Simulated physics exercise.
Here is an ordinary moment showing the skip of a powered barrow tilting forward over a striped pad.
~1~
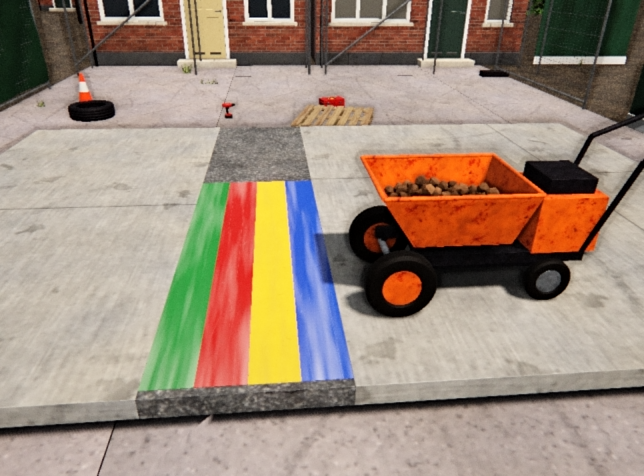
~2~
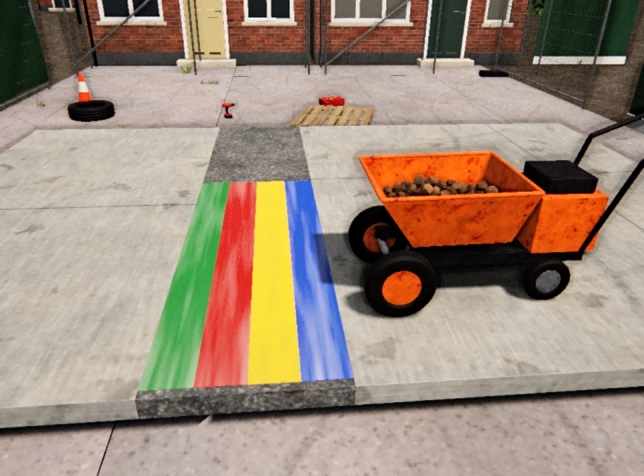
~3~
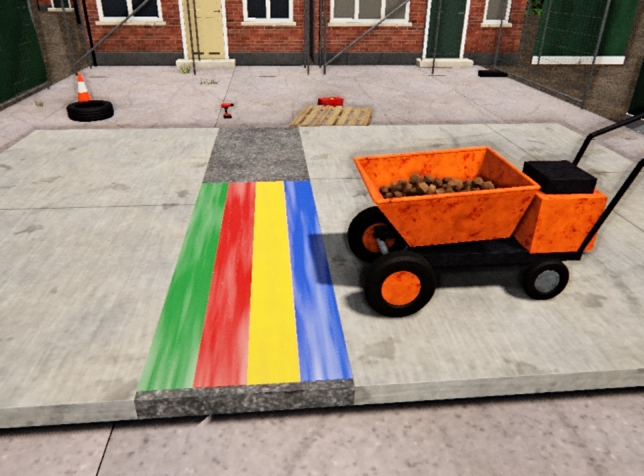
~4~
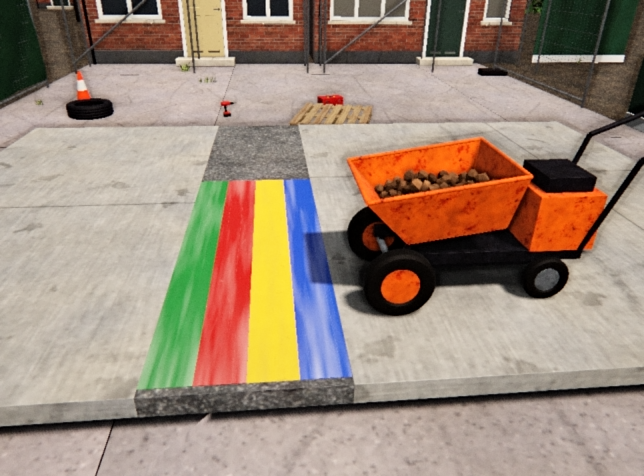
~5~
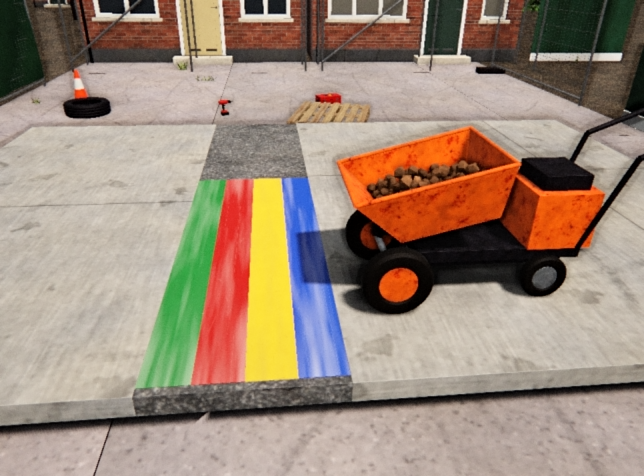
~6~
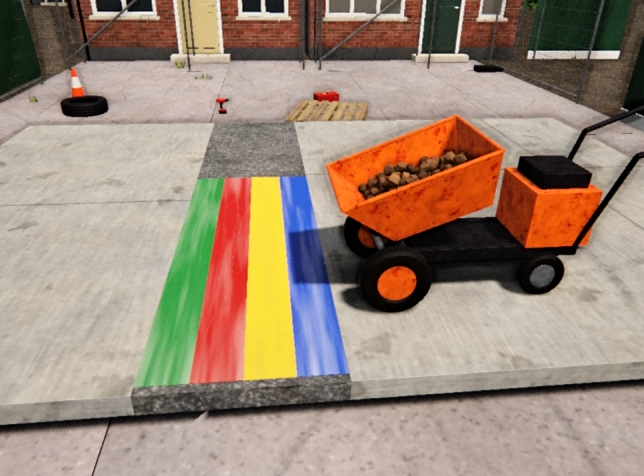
The orange skip of a powered barrow, loaded with brown clods, starts level and tilts forward to the left, slowly and then more steeply, its rear rising off the black base beside a pad striped green, red, yellow and blue.
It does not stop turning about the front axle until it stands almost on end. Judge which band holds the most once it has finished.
Most on it: Yellow.
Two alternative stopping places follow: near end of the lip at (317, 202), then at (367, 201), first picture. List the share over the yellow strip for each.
It works out to 0 per cent in the first case and 40 per cent in the second.
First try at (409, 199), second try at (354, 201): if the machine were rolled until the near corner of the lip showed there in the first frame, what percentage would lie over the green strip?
Roughly 0 and 20 %.
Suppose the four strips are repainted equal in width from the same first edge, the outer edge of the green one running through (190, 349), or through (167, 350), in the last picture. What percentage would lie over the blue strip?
0 per cent, then 0 per cent, roughly.
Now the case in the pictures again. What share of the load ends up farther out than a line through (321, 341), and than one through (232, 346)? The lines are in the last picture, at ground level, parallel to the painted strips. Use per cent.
Estimate: 70 % and 20 %, respectively.
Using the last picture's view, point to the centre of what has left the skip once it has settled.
Last view, resting centre - approx. (257, 278).
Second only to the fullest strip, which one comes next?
It is the red one.
Soon after the last picture, skip tipped steeply; all in the skip.
A little later, skip tipped right over; most in the skip; about a quarter over the yellow strip; a stray few over the red strip.
Later still, skip tipped right over; about a quarter in the skip; a stray few over the blue strip; about half over the yellow strip; about a quarter over the red strip; a small part over the green strip; a stray few off the paint.
At rest, skip tipped right over; about a quarter in the skip; a small part over the blue strip; about a third over the yellow strip; about a quarter over the red strip; a small part over the green strip; a stray few off the paint.
